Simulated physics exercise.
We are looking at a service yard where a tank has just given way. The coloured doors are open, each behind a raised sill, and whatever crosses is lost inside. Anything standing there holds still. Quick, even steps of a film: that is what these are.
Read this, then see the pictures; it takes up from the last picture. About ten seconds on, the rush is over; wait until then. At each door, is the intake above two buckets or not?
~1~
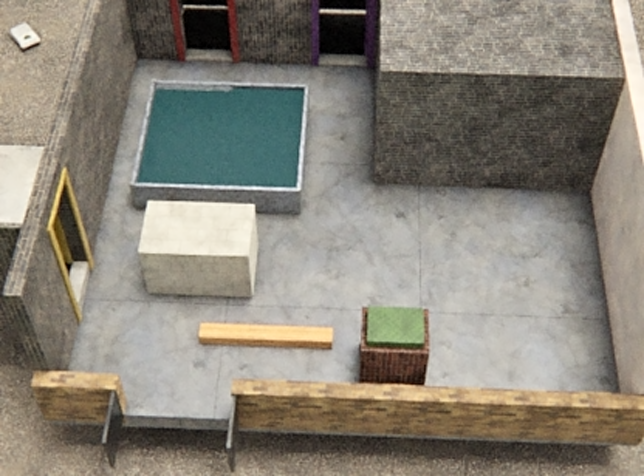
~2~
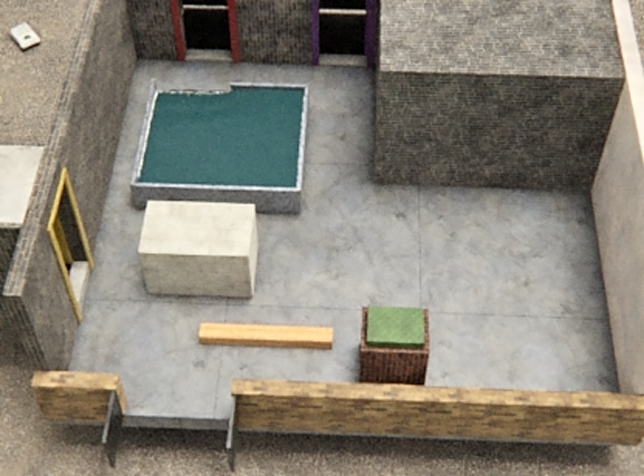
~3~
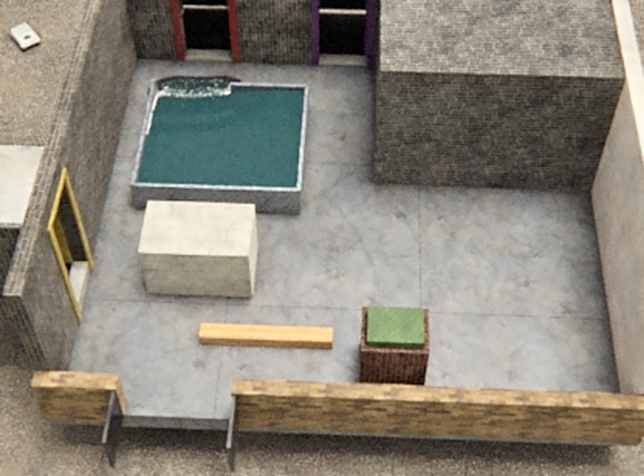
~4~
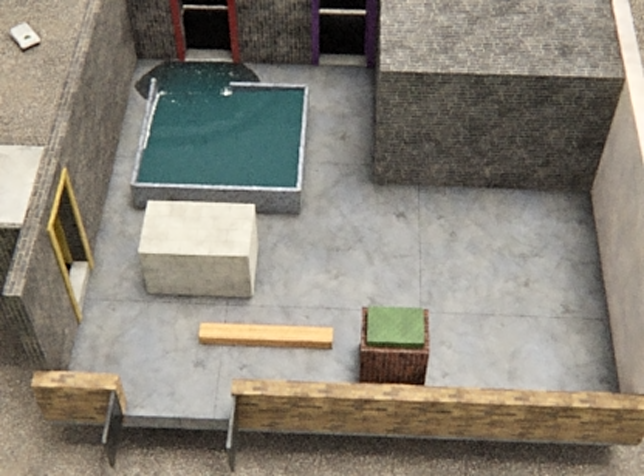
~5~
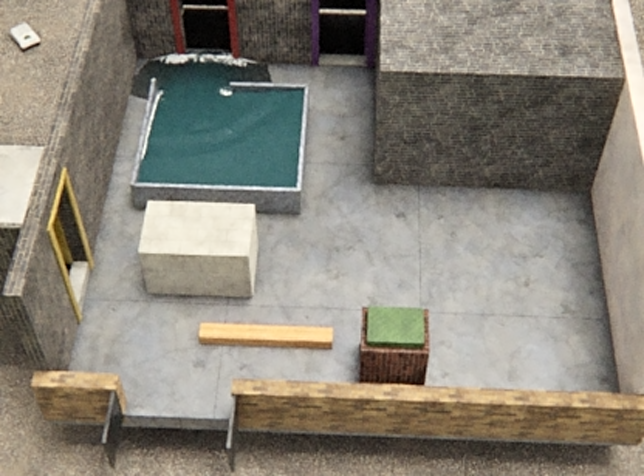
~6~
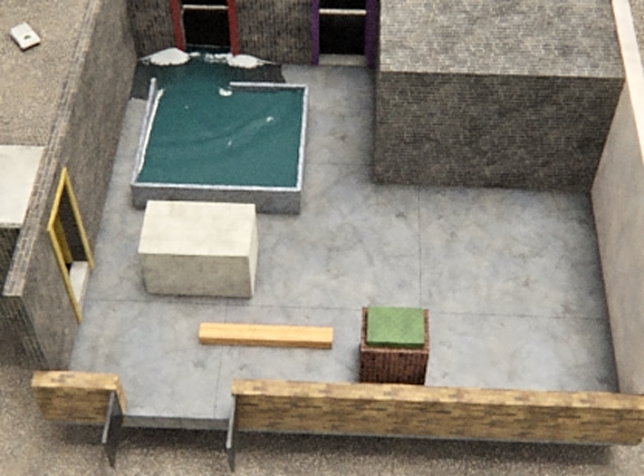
One by one: The red door is going to be swamped; the yellow door is going to stay within two buckets; the purple door is going to be swamped.
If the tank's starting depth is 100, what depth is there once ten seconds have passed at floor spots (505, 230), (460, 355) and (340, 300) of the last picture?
In that order: 0, 2 and 4 per cent.
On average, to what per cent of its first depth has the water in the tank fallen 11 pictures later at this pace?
That comes to some 68 per cent.
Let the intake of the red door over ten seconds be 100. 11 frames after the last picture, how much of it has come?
Roughly 35 %.
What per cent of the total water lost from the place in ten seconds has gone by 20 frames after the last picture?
That comes to 50 per cent, as I work it out.
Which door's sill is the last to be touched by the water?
My answer is the one in yellow.
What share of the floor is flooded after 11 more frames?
I reckon around 15 %.
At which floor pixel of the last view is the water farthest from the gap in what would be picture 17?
The farthest point of the front sits at (368, 73).
A moment on, water covers 10 % of the floor; the red door far over two buckets in, the yellow door not reached, the purple door wet at the sill, nothing in.
Next, water covers 15 % of the floor; the red door far over two buckets in, the yellow door not reached, the purple door wet at the sill, nothing in.
Then, water covers 25 % of the floor; the red door far over two buckets in, the yellow door wet at the sill, nothing in, the purple door wet at the sill, nothing in.
Later, water covers 40 % of the floor; the red door far over two buckets in, the yellow door wet at the sill, nothing in, the purple door under two buckets in.
In the end, water covers 65 % of the floor; the red door far over two buckets in, the yellow door wet at the sill, nothing in, the purple door over two buckets in.
